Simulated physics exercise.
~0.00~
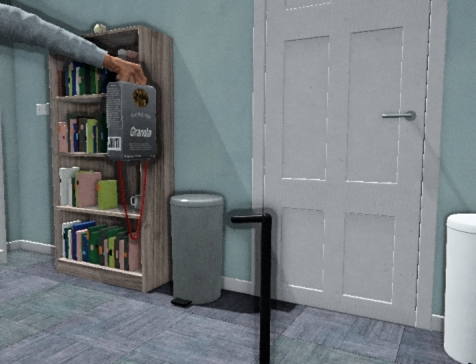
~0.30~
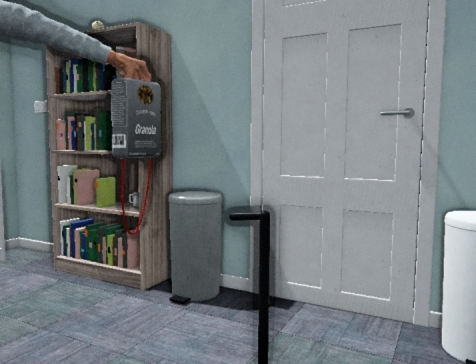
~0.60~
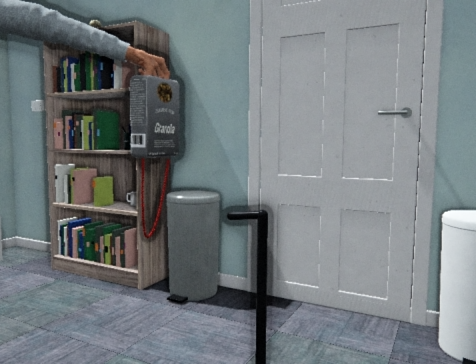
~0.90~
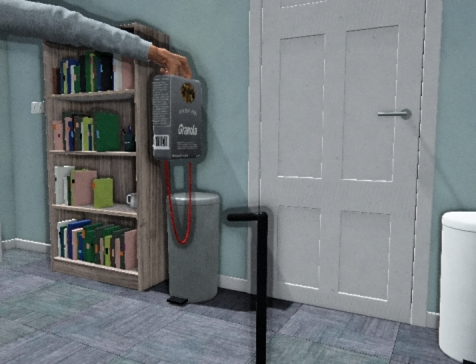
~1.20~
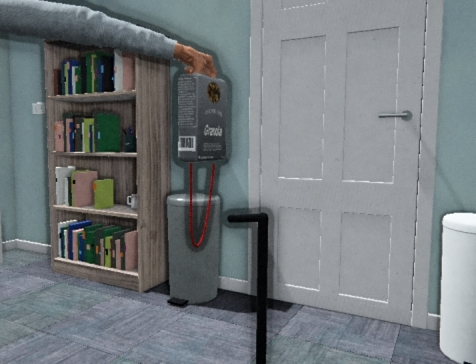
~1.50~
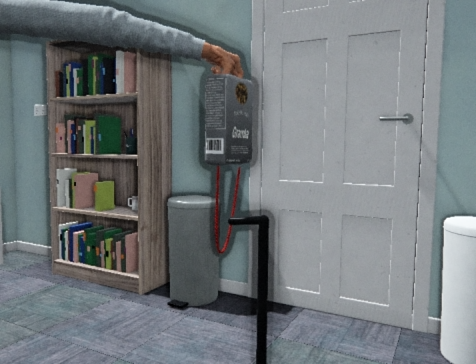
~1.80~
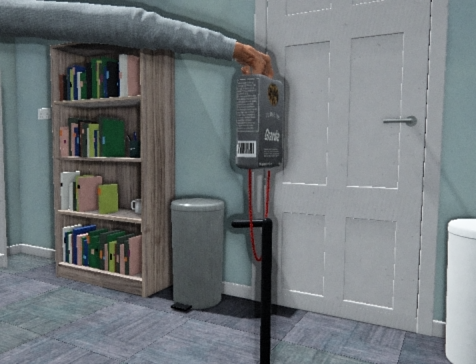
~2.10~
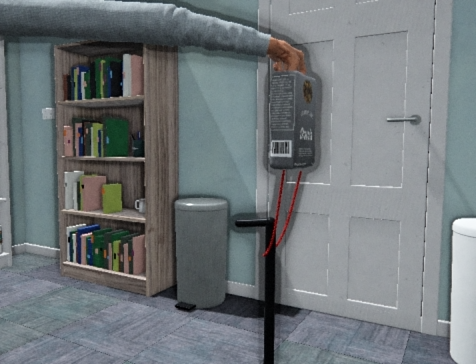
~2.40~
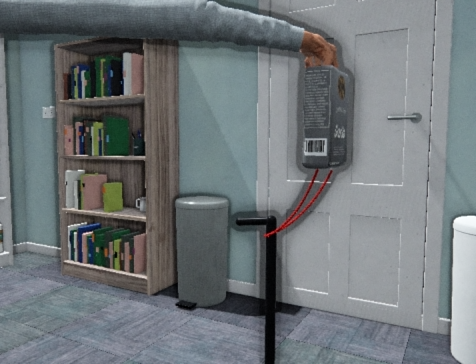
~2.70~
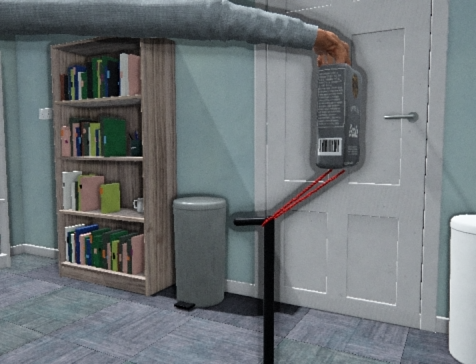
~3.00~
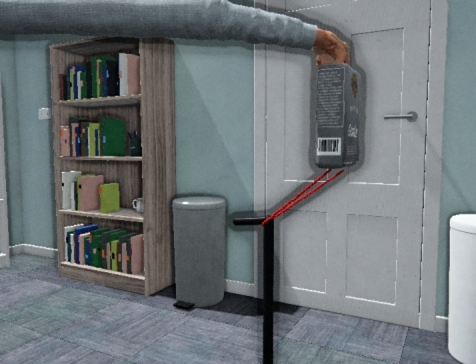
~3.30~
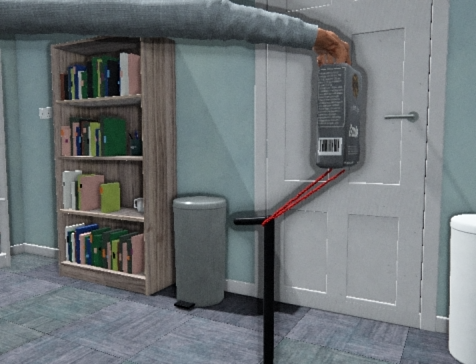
A grey-sleeved arm reaches in from the upper left of a blue-walled room, seen from a slightly swaying viewpoint, its hand gripping a grey bag with a red loop dangling beneath. A wooden bookshelf of colourful books stands on the left beside a grey bin, with a white door behind and a black hooked post in front. The hand carries the upright bag rightward past the shelf and bin, the loop hanging low. As the bag passes over the post, the loop catches on the hook. It pulls into a tight slant, and the hand stops, holding the snagged bag before the door.
